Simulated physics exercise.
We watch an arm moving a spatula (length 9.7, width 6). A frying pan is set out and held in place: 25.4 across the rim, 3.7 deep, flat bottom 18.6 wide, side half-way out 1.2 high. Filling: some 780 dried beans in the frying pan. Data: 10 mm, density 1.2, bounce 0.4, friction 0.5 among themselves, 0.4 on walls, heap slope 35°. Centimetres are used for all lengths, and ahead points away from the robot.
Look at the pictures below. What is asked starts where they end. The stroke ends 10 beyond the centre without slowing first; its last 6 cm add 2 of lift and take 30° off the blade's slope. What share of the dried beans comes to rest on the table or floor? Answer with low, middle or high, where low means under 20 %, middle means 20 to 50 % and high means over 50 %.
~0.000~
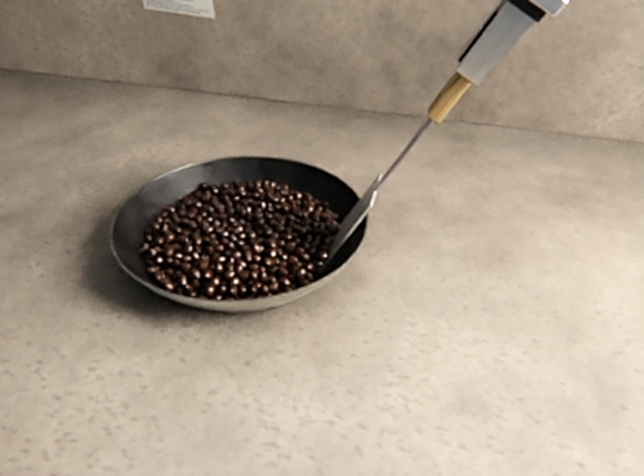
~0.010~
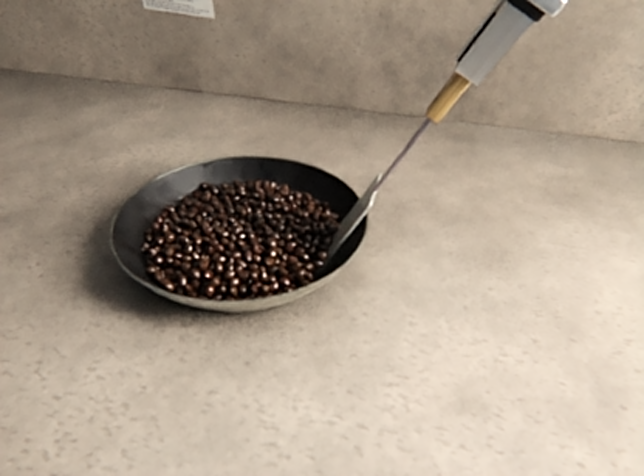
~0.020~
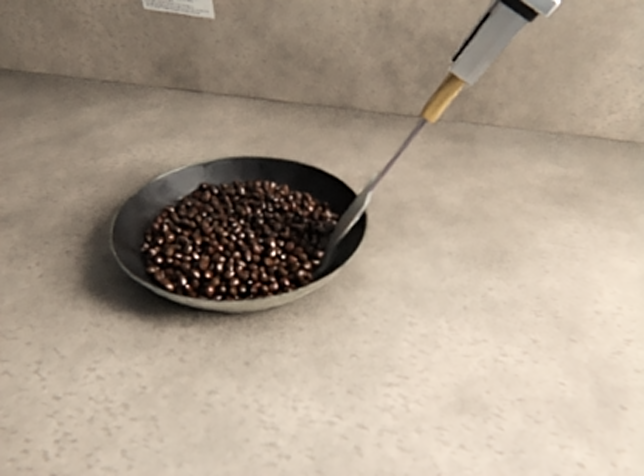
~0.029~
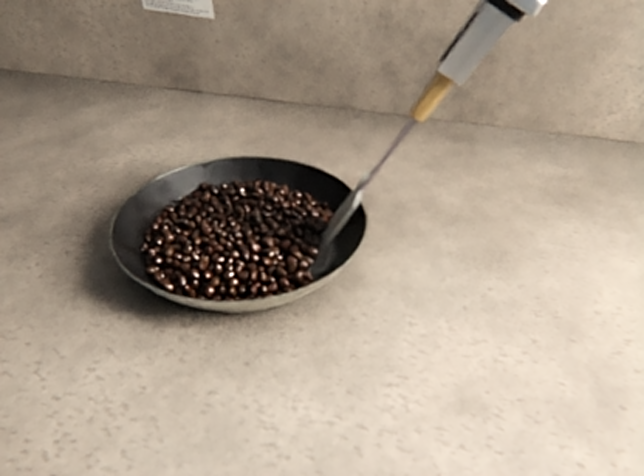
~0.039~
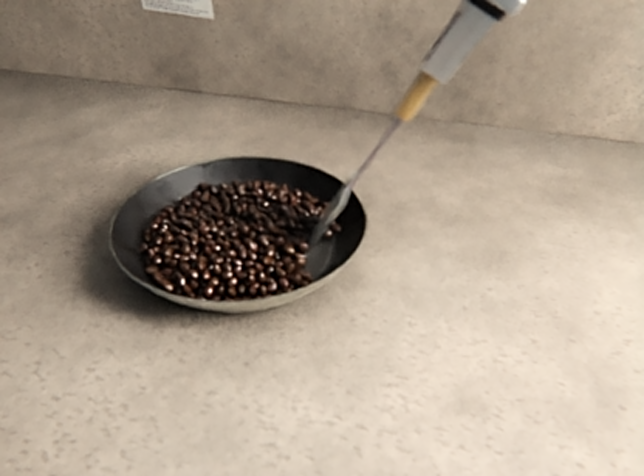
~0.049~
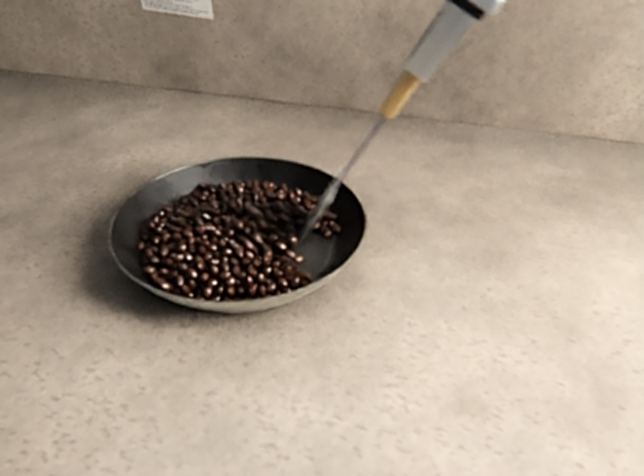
Middle.
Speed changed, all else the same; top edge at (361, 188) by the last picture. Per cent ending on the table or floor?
Some 15 per cent.
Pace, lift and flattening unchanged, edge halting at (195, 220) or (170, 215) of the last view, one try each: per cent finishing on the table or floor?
About 10 and 15 per cent.
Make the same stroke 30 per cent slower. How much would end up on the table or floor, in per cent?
The share on the table or floor would be about 20 percent.
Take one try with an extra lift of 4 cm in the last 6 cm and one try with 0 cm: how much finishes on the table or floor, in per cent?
First try about 25 %, second try about 20 %.
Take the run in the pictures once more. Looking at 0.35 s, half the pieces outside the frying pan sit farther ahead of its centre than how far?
Around 20 centimetres ahead.
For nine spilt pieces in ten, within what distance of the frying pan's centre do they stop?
That works out to near 35 cm.
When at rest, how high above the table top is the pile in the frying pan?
Near 4.5 centimetres high.
After 0.09 s, sloping 62°, highest piece 8 above the table; 784 in the frying pan.
After 0.13 s, sloping 56°, highest piece 8 above the table; 784 in the frying pan.
After 0.35 s, sloping 32°, highest piece 10 above the table; 584 in the frying pan, 156 on the table or floor, 44 on the blade or in flight.
After 1.40 s, sloping 32°, highest piece 4 above the table; 584 in the frying pan, 200 on the table or floor.
At rest, 584 in the frying pan, 200 on the table or floor. That is 26 % on the table or floor.
